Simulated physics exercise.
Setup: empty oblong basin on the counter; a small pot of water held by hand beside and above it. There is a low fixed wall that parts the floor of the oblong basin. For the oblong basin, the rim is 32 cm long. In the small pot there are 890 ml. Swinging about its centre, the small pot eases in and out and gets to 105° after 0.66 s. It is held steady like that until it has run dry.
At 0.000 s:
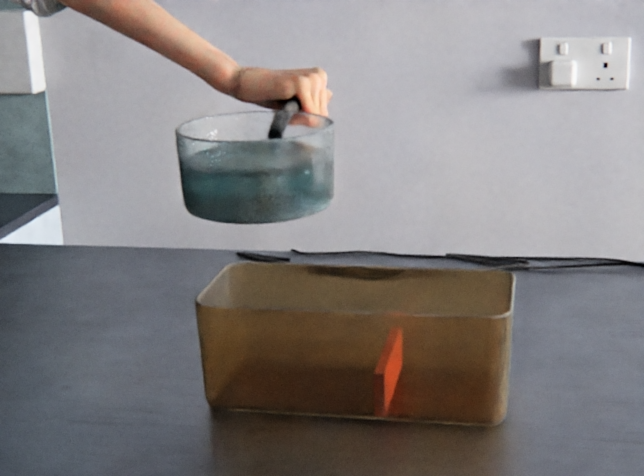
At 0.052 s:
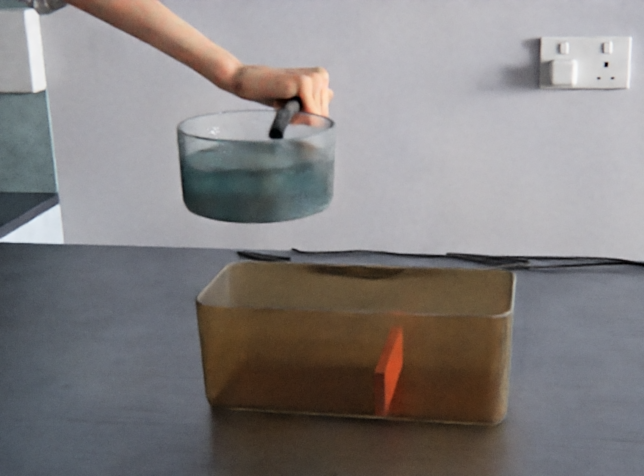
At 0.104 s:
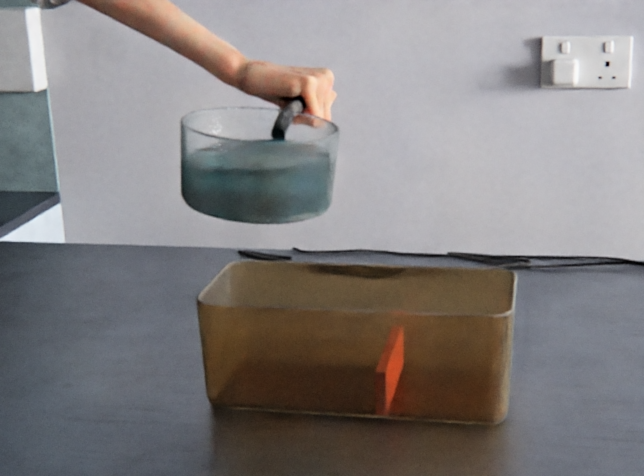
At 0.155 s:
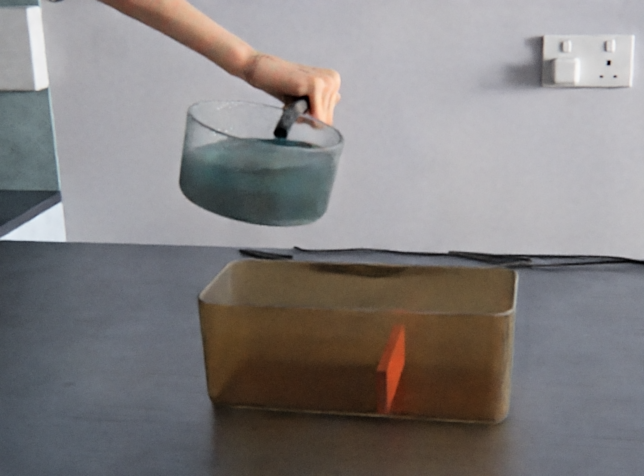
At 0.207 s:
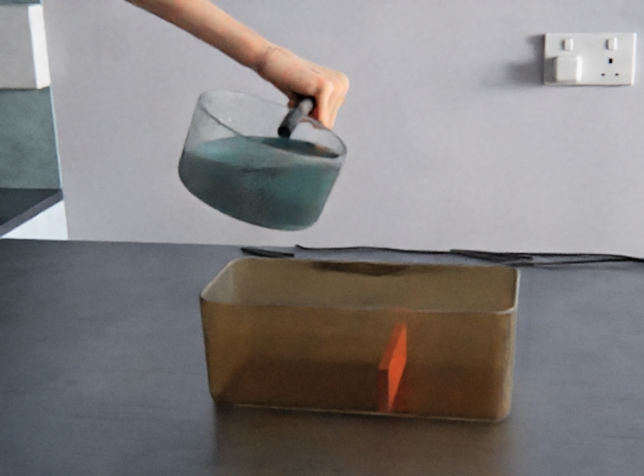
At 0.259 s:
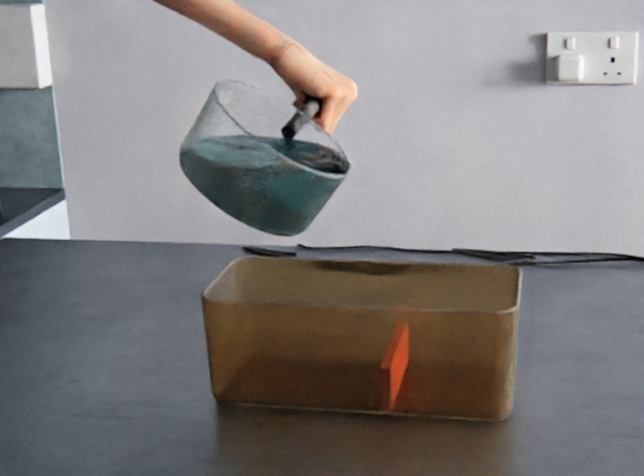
On a dark counter against a pale wall, a hand holds a small clear pot of bluish water above an empty brownish oblong basin with an orange upright piece inside, then tilts the pot steadily down to the right.
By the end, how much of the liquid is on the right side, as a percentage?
Around 30 percent.
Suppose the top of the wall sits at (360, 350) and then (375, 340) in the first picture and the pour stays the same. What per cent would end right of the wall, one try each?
In turn about 60 and 40 per cent.
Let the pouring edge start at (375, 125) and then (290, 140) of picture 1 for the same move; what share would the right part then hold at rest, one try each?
The first try gives 60 percent and the second 15 percent.
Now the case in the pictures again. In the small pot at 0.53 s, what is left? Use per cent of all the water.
At that time about 30 in a hundred parts are still held.
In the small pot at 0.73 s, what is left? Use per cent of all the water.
Roughly 8 percent remains.
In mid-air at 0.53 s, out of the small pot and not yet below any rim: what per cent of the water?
Near 38 per cent at that moment.
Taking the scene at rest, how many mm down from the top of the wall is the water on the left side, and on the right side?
Close to 22 mm left and close to 30 mm right.
After 0.53 s the tilt is 95° and 31 per cent is still to pour, 13 is left of the wall and 17 right of it.
After 0.73 s the tilt is 105° and 8 per cent is still to pour, 53 is left of the wall and 30 right of it.
After 0.94 s the tilt is 105° and 1 per cent is still to pour, 62 is left of the wall and 30 right of it.
After 1.16 s the tilt is 105° and 0 per cent is still to pour, 65 is left of the wall and 30 right of it.
In the end 65 per cent lies left of the wall, 30 right of it and 4 outside.
